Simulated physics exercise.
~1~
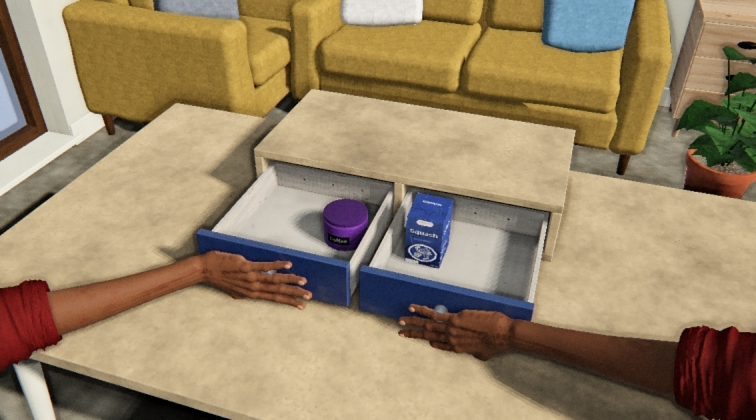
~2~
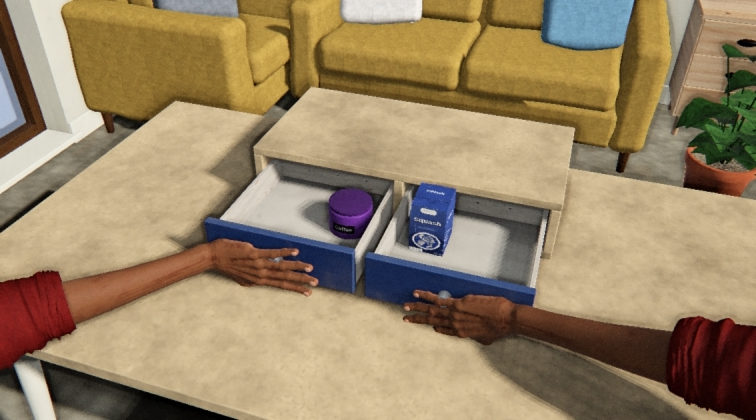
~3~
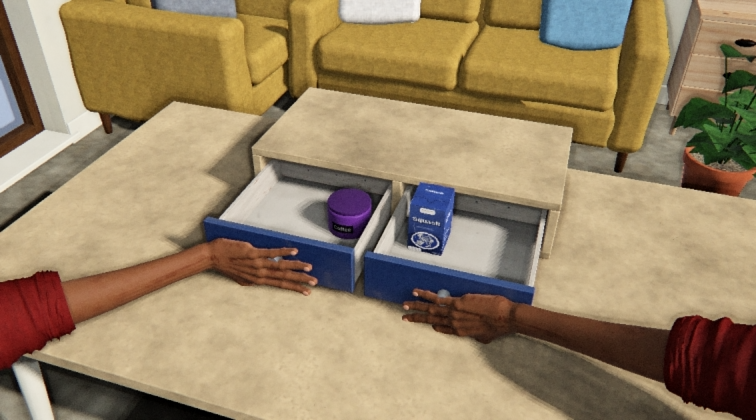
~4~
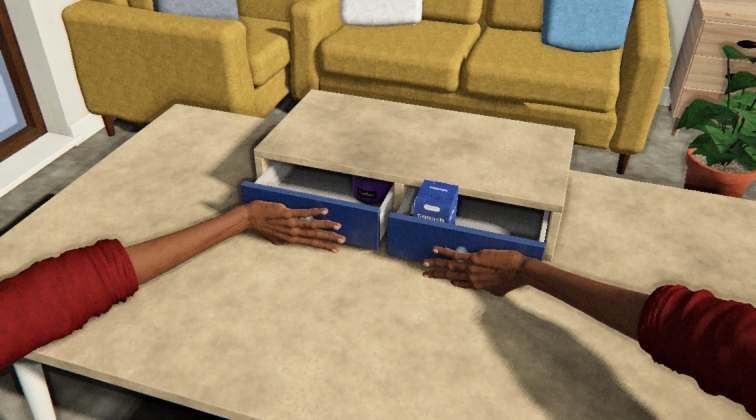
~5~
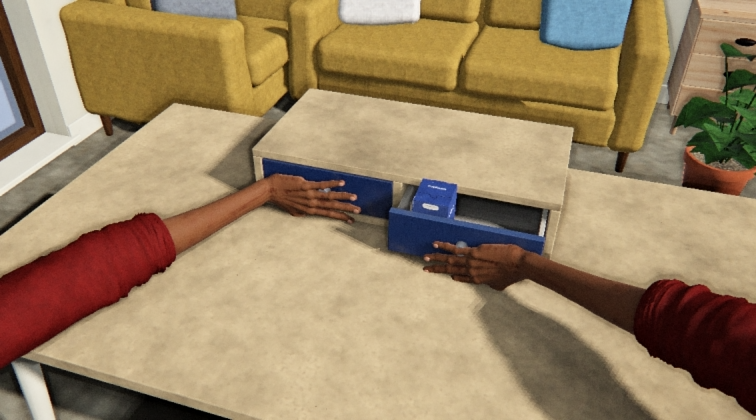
Two open blue-fronted drawers, the left holding a purple jar and the right an upright blue carton, slide inward together as two hands push them into a small wooden chest. The left drawer closes, hiding the jar, while the right stops partly open with the carton still showing.
